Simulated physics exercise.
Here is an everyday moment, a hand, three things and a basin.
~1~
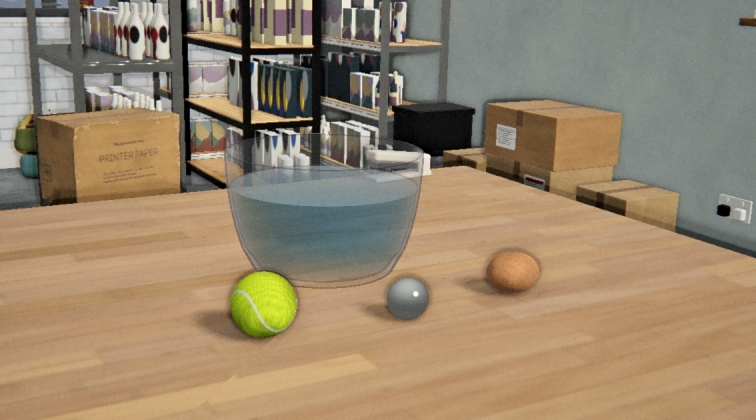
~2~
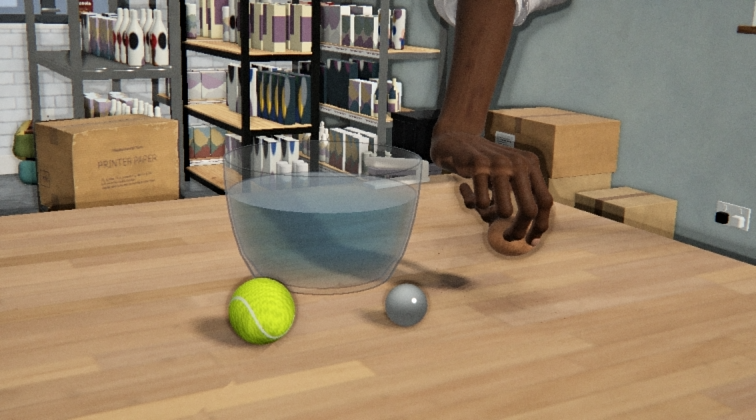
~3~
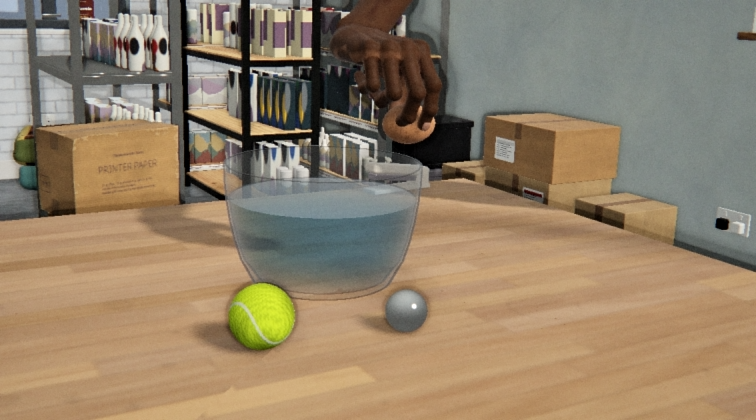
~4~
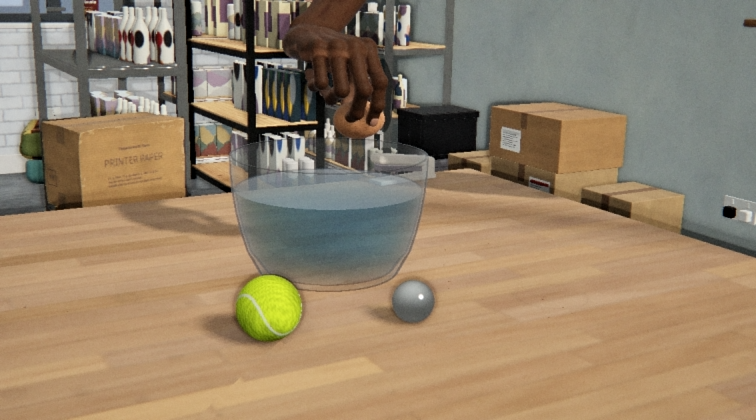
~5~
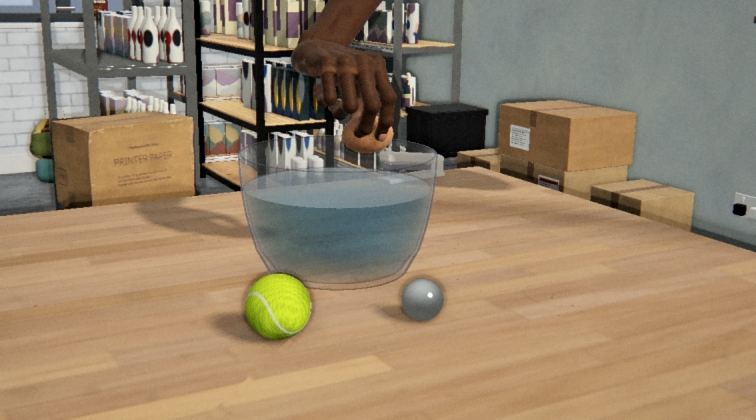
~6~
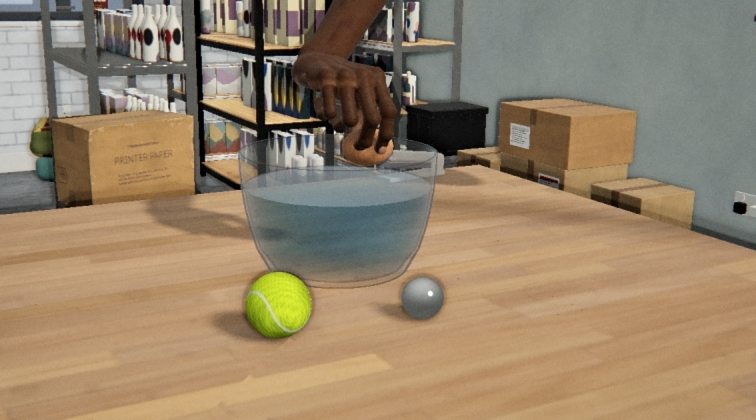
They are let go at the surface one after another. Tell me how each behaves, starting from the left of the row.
The left one keeps afloat, the middle one goes under and the right one goes under.
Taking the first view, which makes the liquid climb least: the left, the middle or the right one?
It is the centre piece.
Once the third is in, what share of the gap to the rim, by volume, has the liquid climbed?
Estimate: Close to 10 per cent.
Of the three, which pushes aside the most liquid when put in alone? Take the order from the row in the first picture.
Go with the item at far right.
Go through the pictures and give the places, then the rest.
The first picture shows the row from the left; tennis ball (263, 305); steel ball (408, 299); egg (513, 272).
The second picture shows a hand picks up the egg; egg (514, 235); steel ball (406, 305).
In the third picture, it is carried over; egg (409, 124); tennis ball (261, 317).
In the fourth picture, it is above the basin; egg (359, 119); steel ball (413, 302).
The fifth picture shows it comes down; egg (368, 134); tennis ball (278, 307).
In the sixth picture, it is just over the surface; tennis ball (278, 306); steel ball (422, 298); egg (368, 147).
Soon after, the egg goes to the bottom.
Later, the steel ball goes to the bottom.
In the end, the tennis ball floats; afloat, tennis ball.
